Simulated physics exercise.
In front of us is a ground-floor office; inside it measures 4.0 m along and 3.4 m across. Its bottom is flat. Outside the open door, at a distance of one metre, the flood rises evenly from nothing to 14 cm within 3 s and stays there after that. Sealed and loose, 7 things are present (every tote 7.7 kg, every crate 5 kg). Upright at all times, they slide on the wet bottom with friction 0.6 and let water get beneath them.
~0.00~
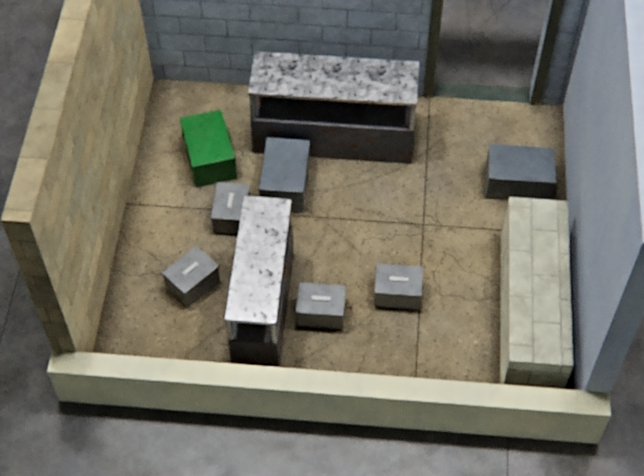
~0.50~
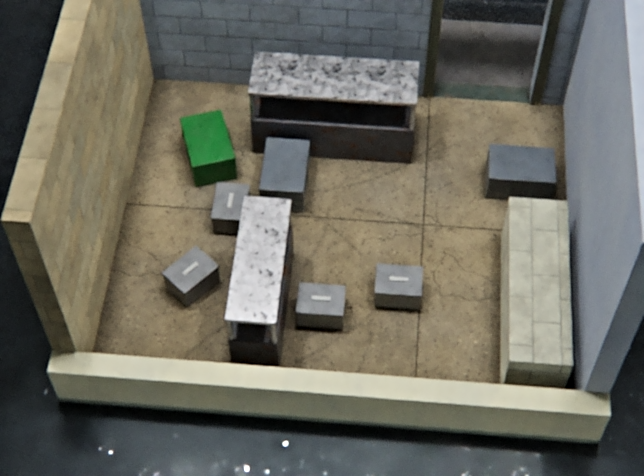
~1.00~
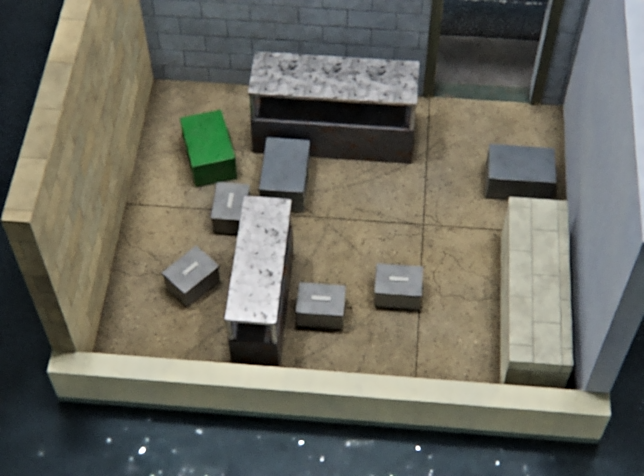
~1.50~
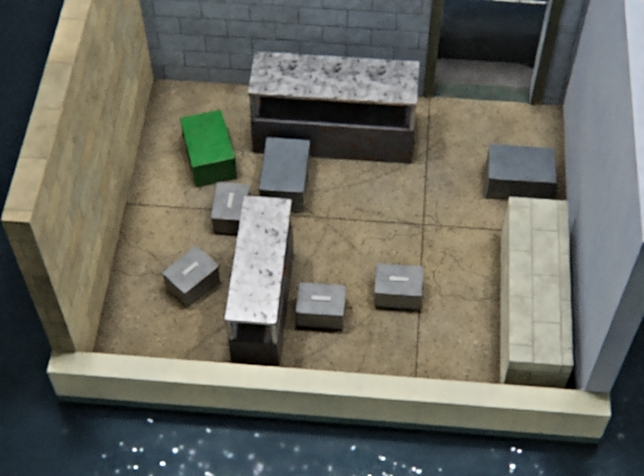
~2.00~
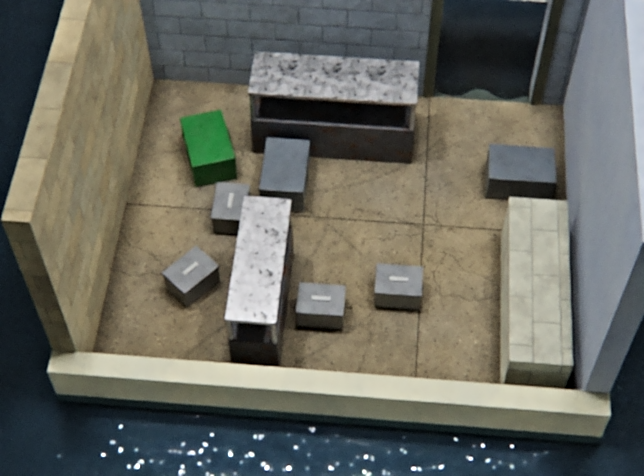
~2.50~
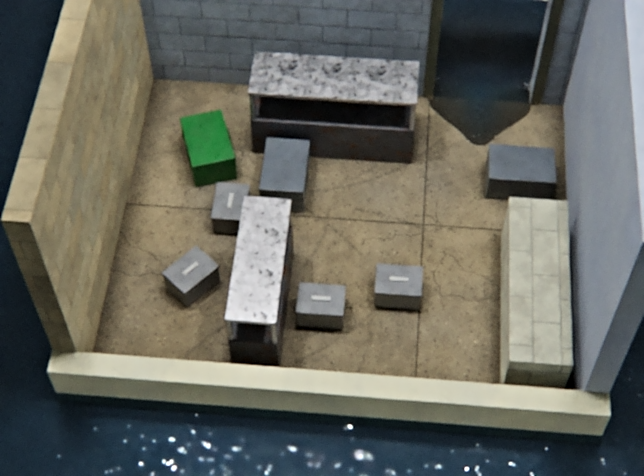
To begin with, a walled room with a doorway at the back holds a green crate, grey boxes and speckled counters on a dry brown floor. Dark, glinting water then spreads over the ground outside, and finally a small patch pokes in through the doorway, while everything inside stays still.
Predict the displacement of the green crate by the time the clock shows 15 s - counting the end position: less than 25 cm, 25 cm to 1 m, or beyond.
It will likely make a small trip.
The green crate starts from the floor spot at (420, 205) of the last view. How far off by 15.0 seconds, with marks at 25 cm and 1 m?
Result: It drifts a great deal.
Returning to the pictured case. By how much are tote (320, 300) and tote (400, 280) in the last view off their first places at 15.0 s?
In turn: 80 cm, 80 cm.
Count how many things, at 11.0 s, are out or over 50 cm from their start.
The number by then is 2.
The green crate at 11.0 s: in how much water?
Close to 2 centimetres.
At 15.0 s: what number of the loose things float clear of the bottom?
At that point I count 6.
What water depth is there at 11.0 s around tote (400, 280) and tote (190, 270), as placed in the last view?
10 and 2 cm.
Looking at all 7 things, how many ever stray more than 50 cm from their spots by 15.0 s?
I count 5 of them.
After 3.5 s the green crate is near (207, 138), 0.0 m from its start, aground; 0 afloat.
After 6.8 s the green crate is near (207, 138), 0.0 m from its start, aground; 1 afloat.
After 11.0 s the green crate is near (206, 138), 0.0 m from its start, aground; 4 afloat.
After 15.0 s the green crate is near (199, 83), 0.6 m from its start, afloat; 6 afloat.
